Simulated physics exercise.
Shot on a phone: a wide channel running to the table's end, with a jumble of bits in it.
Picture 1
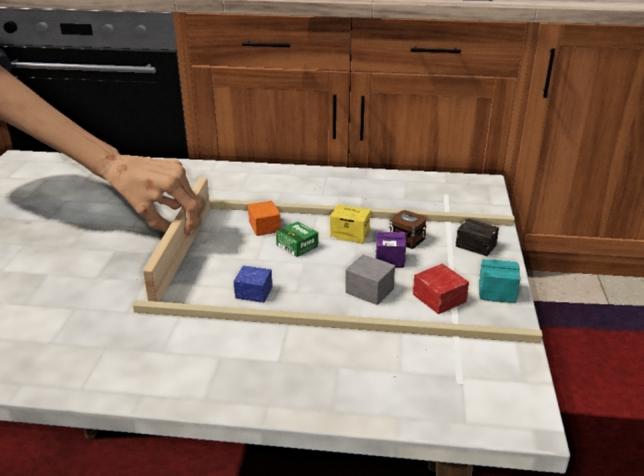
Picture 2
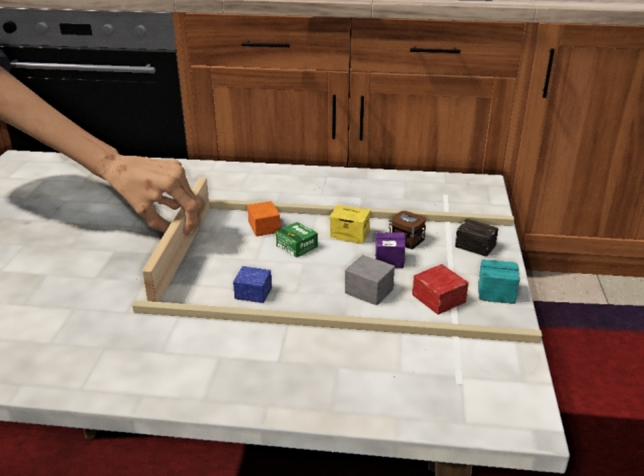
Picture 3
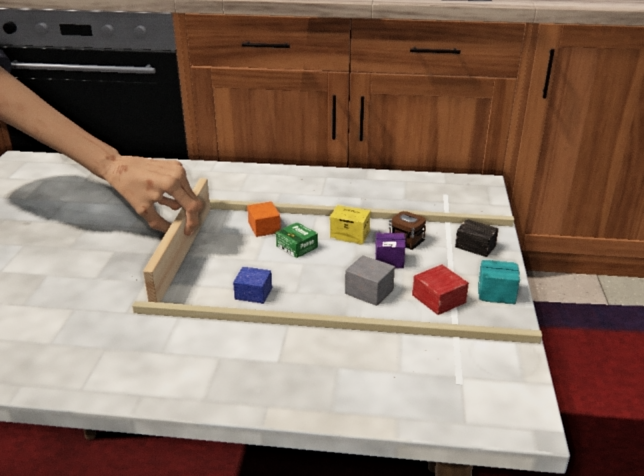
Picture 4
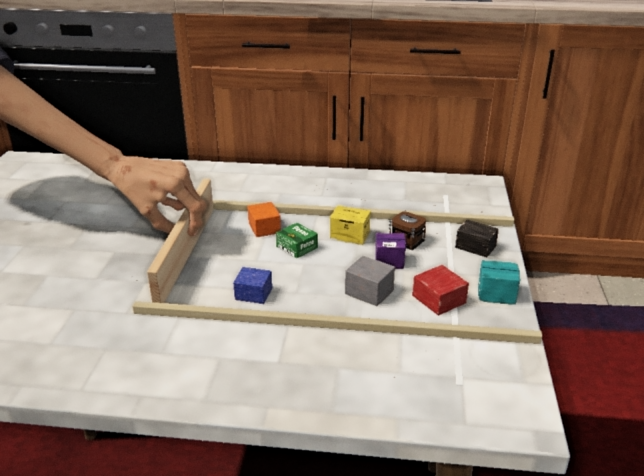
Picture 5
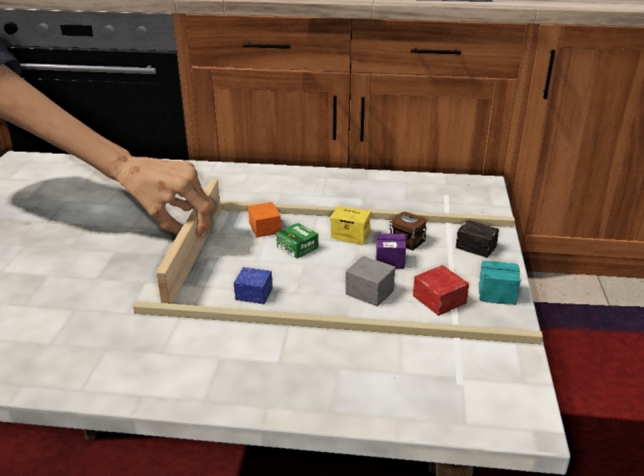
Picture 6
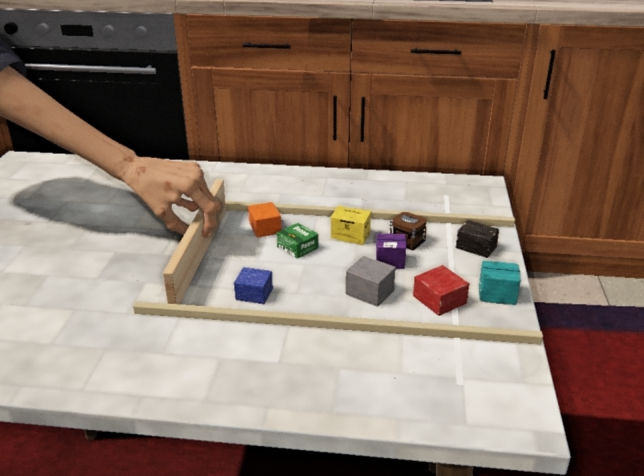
A hand reaches in from the left over a pale tiled table in a kitchen, seen from above and in front, with wooden cupboards and a dark oven behind. It grips an upright wooden board between two thin rails, with orange, green, blue, yellow, grey, purple, brown, red, black and turquoise blocks scattered rightward. The hand slides the board slightly right, while the blocks and view stay still.
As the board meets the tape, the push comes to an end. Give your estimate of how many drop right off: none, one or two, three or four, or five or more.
Well, what drops off the end works out to three or four of them.
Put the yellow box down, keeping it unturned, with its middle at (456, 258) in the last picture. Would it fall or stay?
From that start, the object then does not stay.
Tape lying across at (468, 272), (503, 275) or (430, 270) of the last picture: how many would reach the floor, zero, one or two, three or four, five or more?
First either three or four, next five or over, finally one or two.
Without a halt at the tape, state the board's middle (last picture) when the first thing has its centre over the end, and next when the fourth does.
At the first moment about (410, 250), at the next about (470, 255).
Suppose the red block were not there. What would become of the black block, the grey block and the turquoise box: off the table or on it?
Black block: Over the edge; grey block: Still there; turquoise box: Still there.
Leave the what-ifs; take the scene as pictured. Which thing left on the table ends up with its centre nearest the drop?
Red block.
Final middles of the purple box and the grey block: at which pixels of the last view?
The purple box comes to rest close to (499, 254), while the grey block rests close to (479, 274).
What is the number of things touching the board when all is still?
So the total is 4.
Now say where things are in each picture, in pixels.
The first picture shows turquoise box (499, 281); black block (477, 237); red block (440, 289); board (181, 236); tape (452, 270).
The second picture shows black block (476, 238); board (180, 236).
The third picture shows red block (440, 289); grey block (370, 280).
The fourth picture shows turquoise box (499, 282); purple box (390, 251).
The fifth picture shows black block (477, 239); yellow box (351, 225).
The sixth picture shows turquoise box (499, 282); black block (477, 239); red block (441, 290); board (199, 238); tape (452, 271).
Soon after, none off yet; turquoise box at rest near (499, 282); black block at rest near (477, 239); red block at rest near (441, 290).
After that, none off yet; turquoise box at rest near (499, 282); black block at rest near (477, 239); red block at rest near (444, 290).
And then, none off yet; turquoise box displaced about its own width near (532, 287); black block displaced about its own width near (526, 240); red block displaced about its own width near (489, 288).
In the end, the number that fall off is three or four; gone, brown case, black block and turquoise box.
